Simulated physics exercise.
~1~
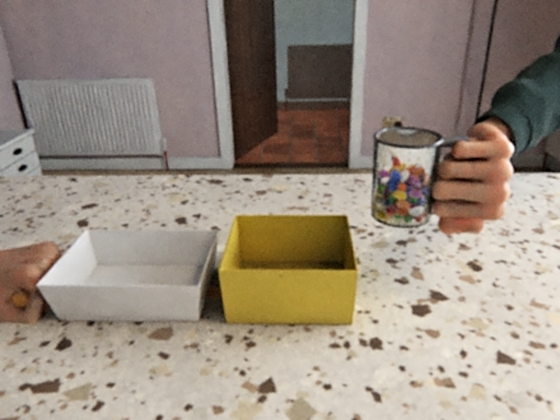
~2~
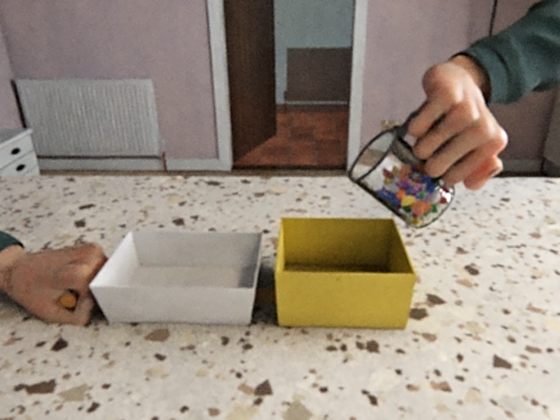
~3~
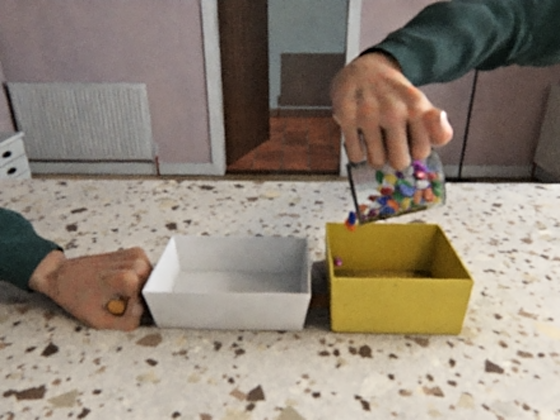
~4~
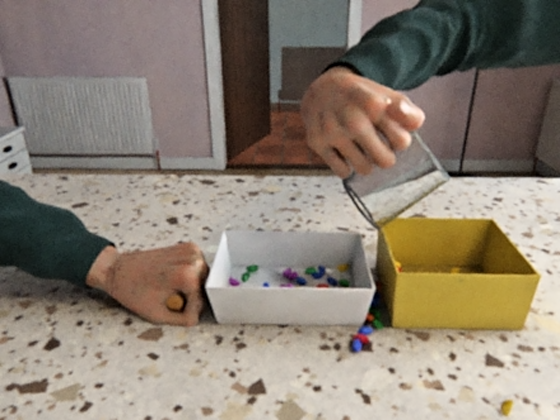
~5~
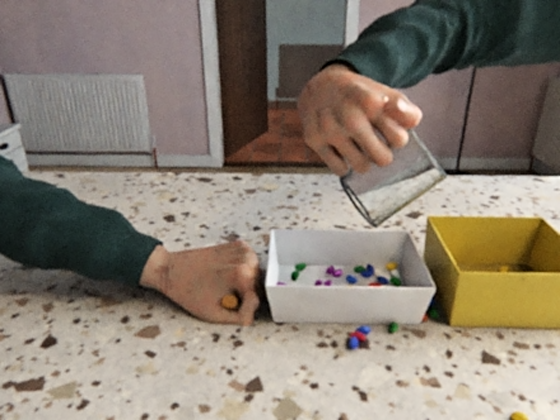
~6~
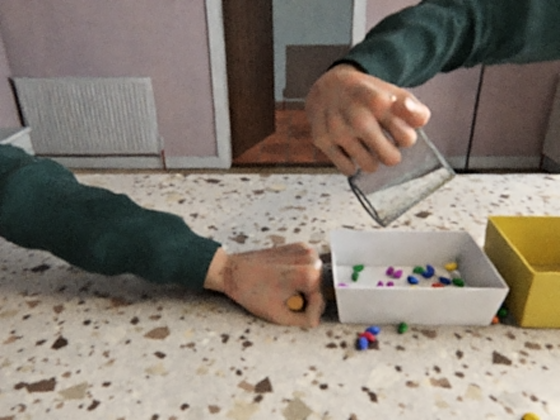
Colourful beans spilling from a tilted glass cup as a hand pushes white and yellow boxes right, some landing on the table.
